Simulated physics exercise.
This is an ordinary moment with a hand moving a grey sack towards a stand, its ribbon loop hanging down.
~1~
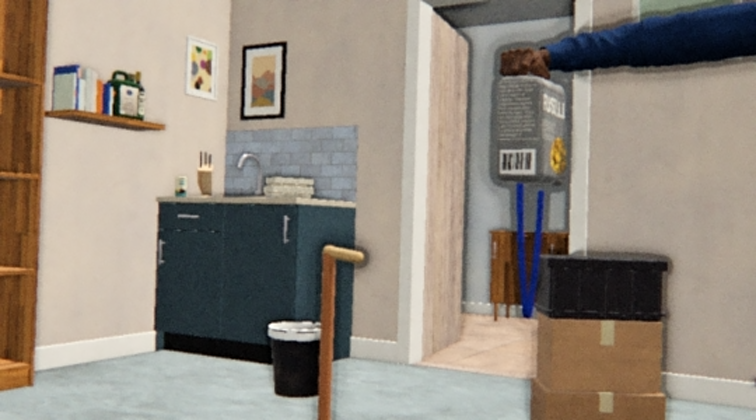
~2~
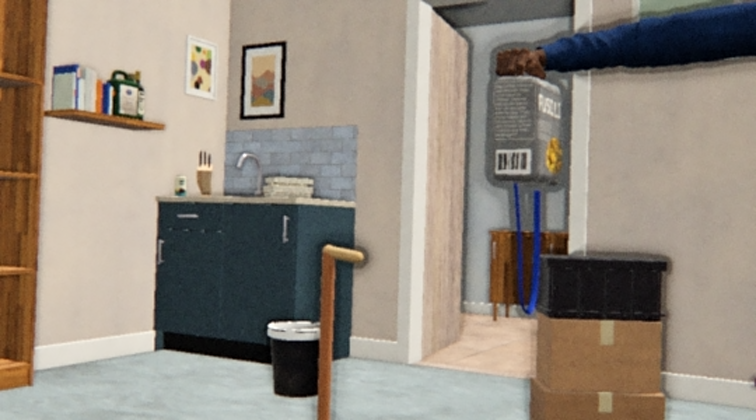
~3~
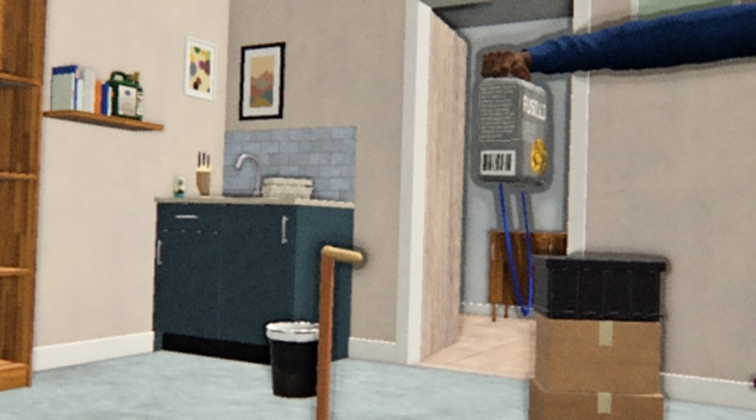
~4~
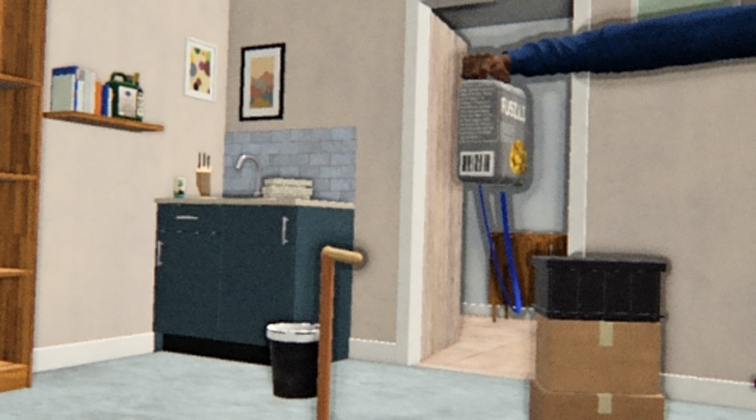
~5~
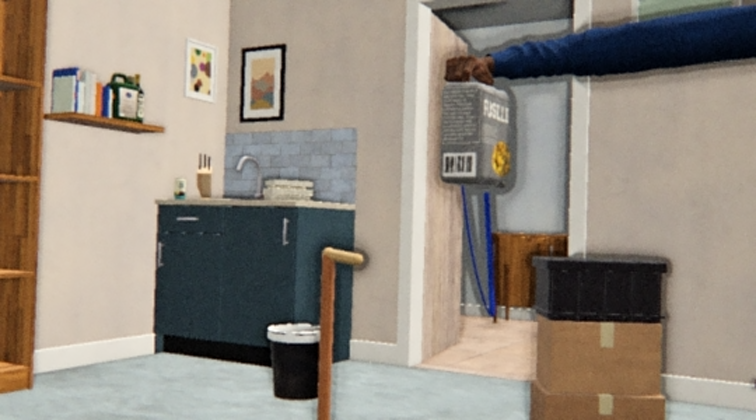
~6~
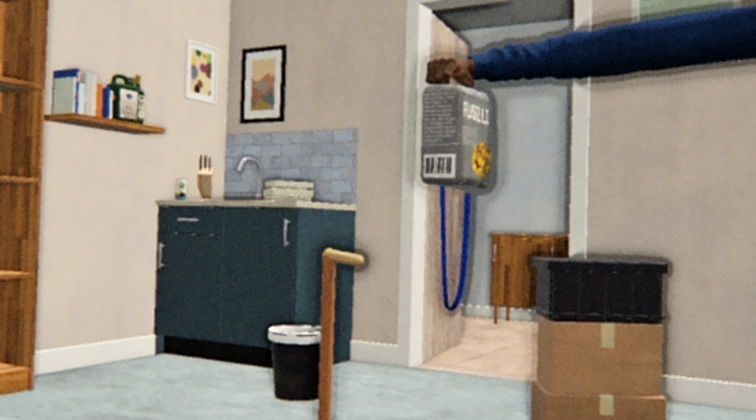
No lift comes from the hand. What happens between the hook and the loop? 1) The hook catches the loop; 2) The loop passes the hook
1.
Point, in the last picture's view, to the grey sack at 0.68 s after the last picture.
You'd spot it somewhere near (368, 142) in the last picture.
Then, 0.68 s on from there, sack nearing the post near (368, 141).
Then, 1.24 s on from there, sack past the post near (302, 144).
In the end, sack past the post near (267, 145); loop tight round the post, hand stopped. The grey sack gets caught.
